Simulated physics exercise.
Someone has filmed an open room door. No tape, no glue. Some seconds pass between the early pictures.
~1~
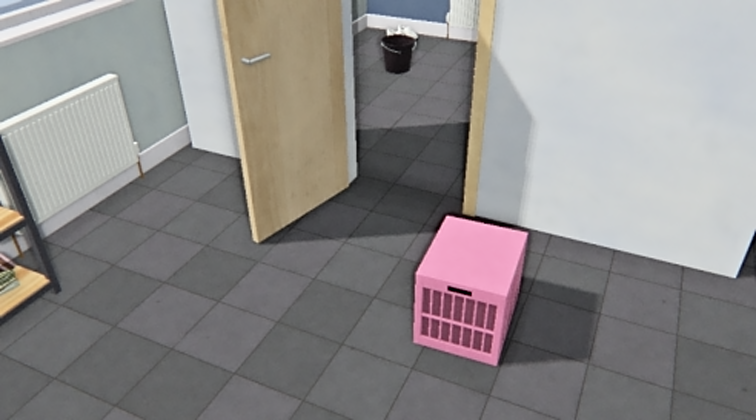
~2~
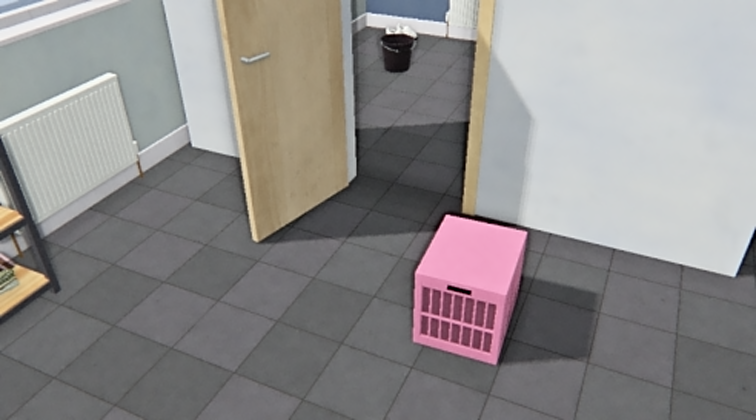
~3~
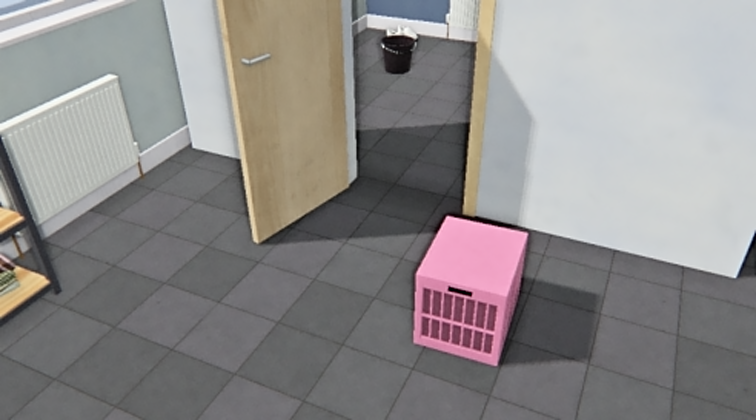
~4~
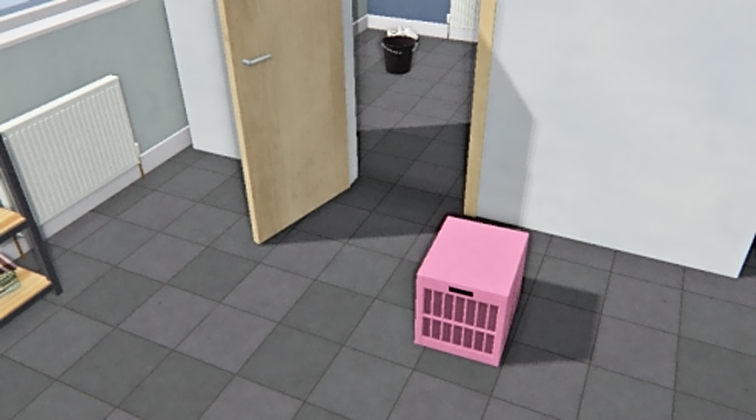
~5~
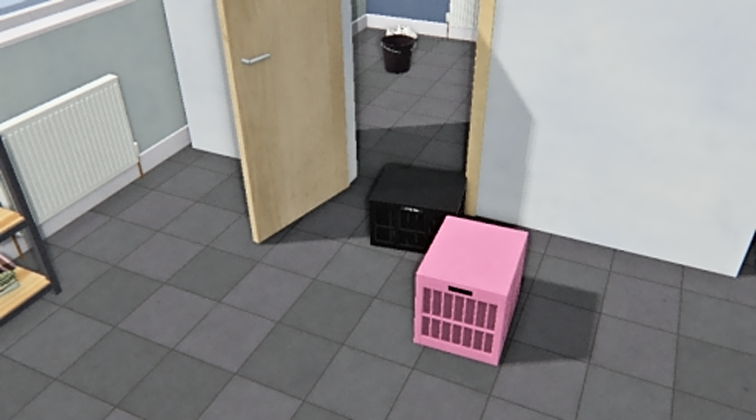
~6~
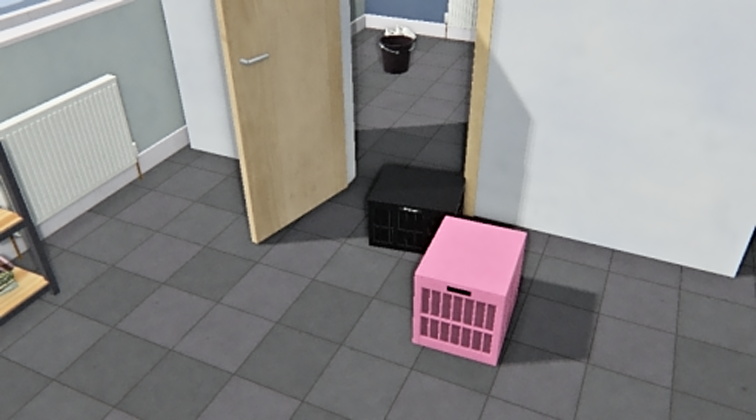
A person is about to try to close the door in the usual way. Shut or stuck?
Outcome: The door stops short.
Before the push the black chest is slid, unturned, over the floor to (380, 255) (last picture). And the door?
Then it stops short.
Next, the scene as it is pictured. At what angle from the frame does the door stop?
Some 50° open.
Then, 0.40 s after the last picture, door at 94°.
Then, 0.70 s after the last picture, door at 76°.
Then, 0.90 s after the last picture, door at 63°.
Then, 1.10 s after the last picture, door at 52°.
At rest, door at 51°; both in place. Seen from the same camera at the end, black chest near (420, 211).
